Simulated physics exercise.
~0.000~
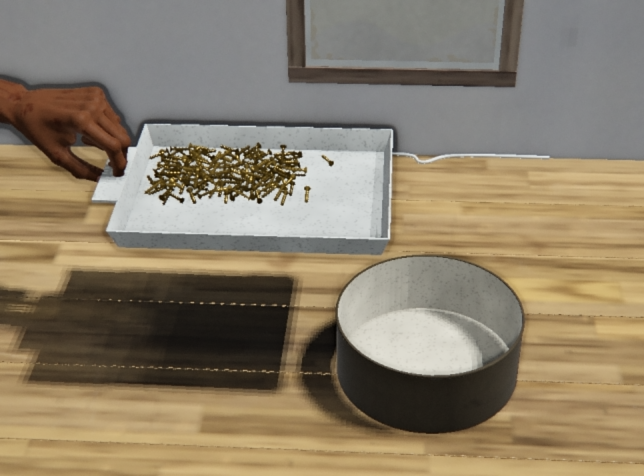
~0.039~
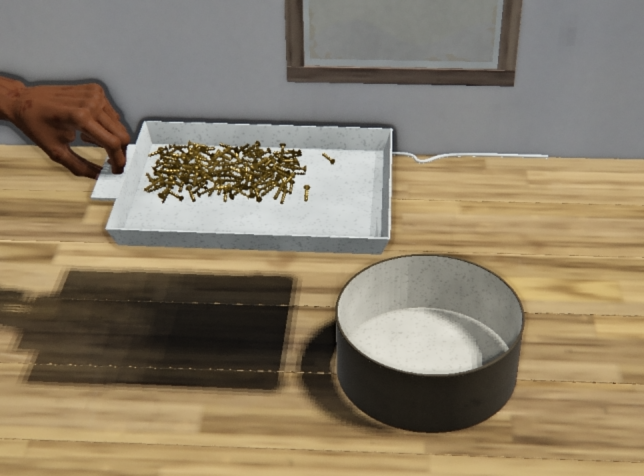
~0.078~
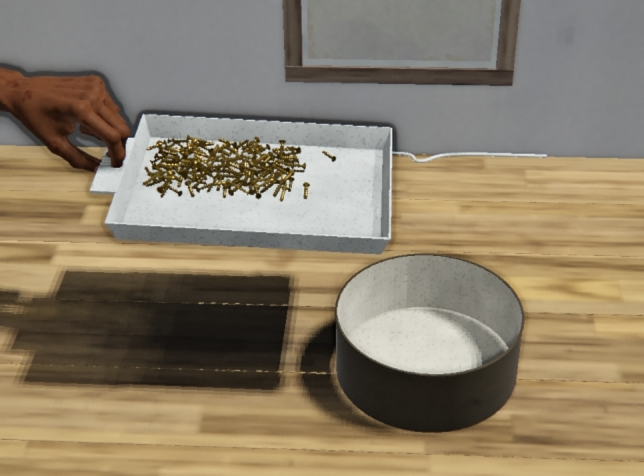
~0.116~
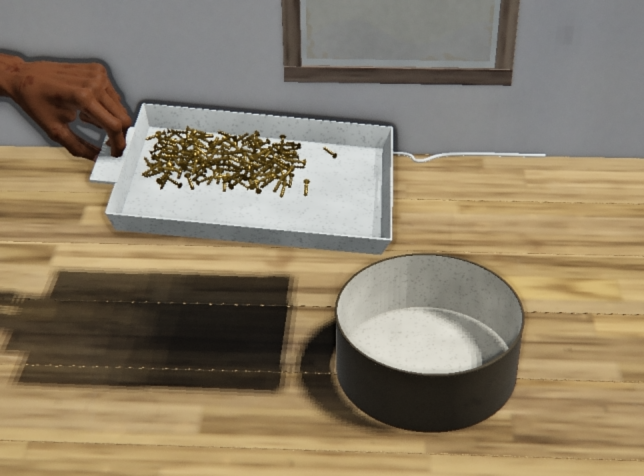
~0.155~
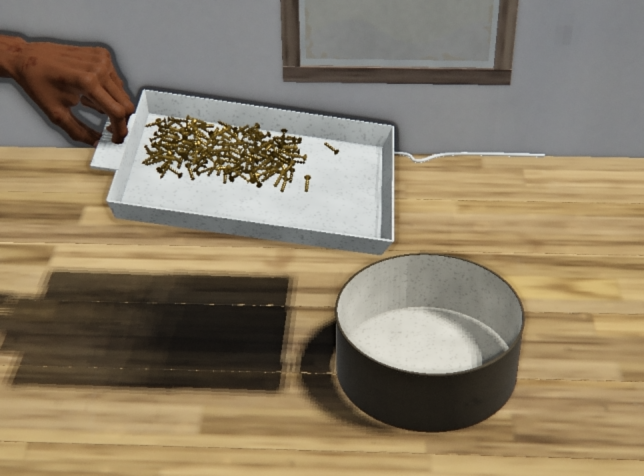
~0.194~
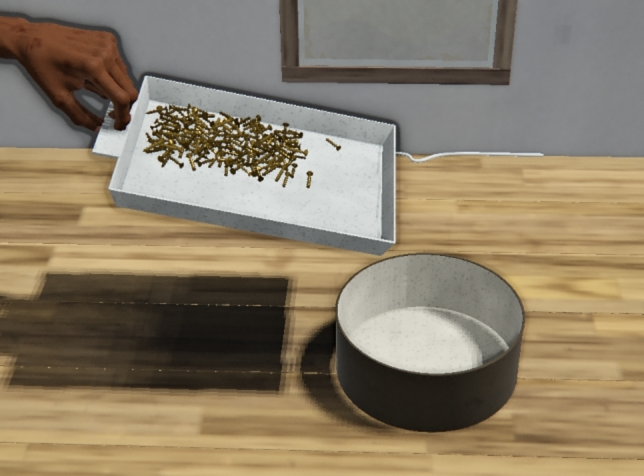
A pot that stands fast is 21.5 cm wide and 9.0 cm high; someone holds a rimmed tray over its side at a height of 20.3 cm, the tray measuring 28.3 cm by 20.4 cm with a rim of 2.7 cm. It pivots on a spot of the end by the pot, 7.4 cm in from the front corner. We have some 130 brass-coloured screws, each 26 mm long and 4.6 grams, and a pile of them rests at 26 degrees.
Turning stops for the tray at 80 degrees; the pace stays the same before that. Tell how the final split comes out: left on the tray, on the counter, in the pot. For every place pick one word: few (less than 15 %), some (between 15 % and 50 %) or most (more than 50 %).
Left on the tray gets some, counter gets few, pot gets most.
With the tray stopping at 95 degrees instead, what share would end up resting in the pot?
In that case some 95 per cent.
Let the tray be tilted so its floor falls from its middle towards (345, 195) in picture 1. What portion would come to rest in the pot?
Roughly 30 % of the pieces.
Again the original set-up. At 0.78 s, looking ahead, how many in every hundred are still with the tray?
About 75 per cent.
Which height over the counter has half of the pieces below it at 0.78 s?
Median height: Approx. 22 cm.
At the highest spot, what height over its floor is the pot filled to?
I'd put it at close to 1.5 centimetres.
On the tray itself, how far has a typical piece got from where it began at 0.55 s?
Roughly 6 cm.
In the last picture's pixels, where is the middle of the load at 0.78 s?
Around (406, 205).
After 0.55 s, tilt 46 degrees; the tray holds 100 %, the pot 0 %.
After 0.78 s, tilt 67 degrees; the tray holds 75 %, the pot 0 %.
After 1.13 s, tilt 80 degrees; the tray holds 25 %, the pot 65 %.
By 2.1 s all is still; tray 25 %, counter 5 %, pot 75 %.
